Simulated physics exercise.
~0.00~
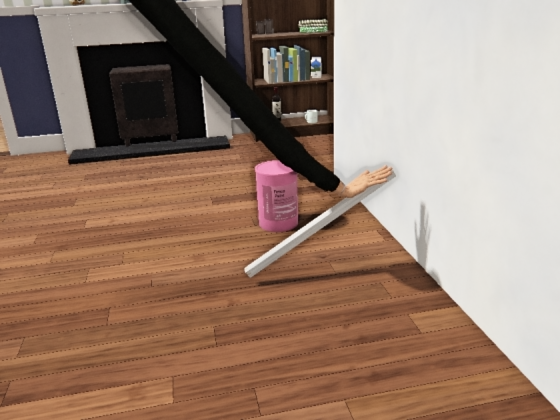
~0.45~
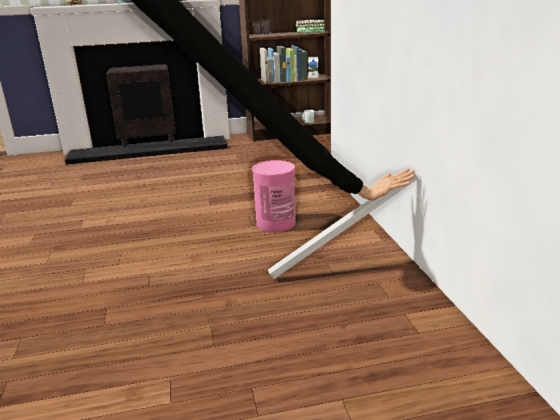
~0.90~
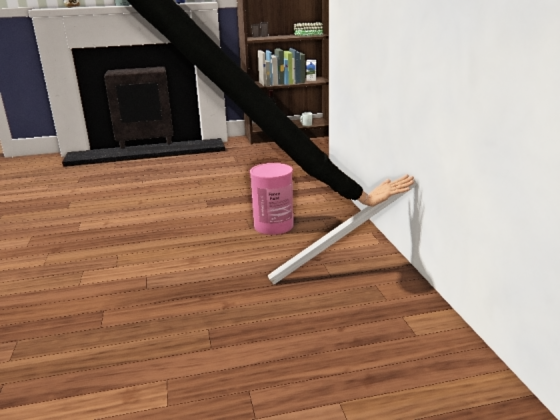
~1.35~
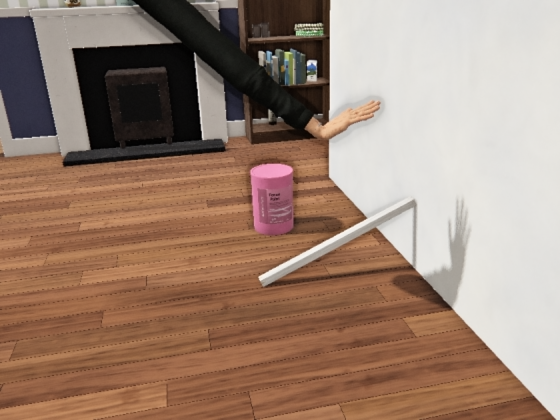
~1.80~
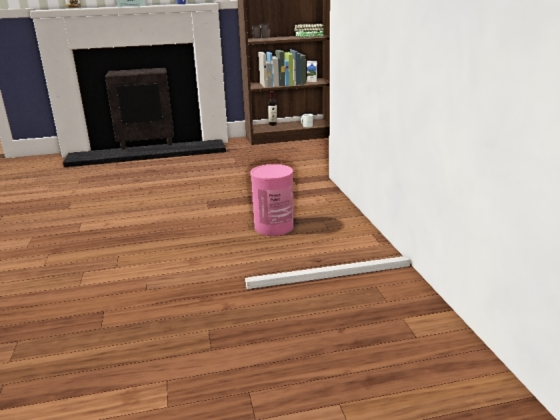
A room with a wooden floor is seen from slightly above, with a bare white wall on the right and a fireplace and bookshelf at the back, the view swaying a little. A pink pail stands on the floor near the centre, and a dark-sleeved arm reaches in from the upper left, its hand holding a white pole that slants up against the wall. The hand shifts the pole slightly to the right, keeping it leaning. Then the hand lets go and draws back, and the pole starts slipping down. It ends lying on the floor, the arm gone and the pail unmoved.
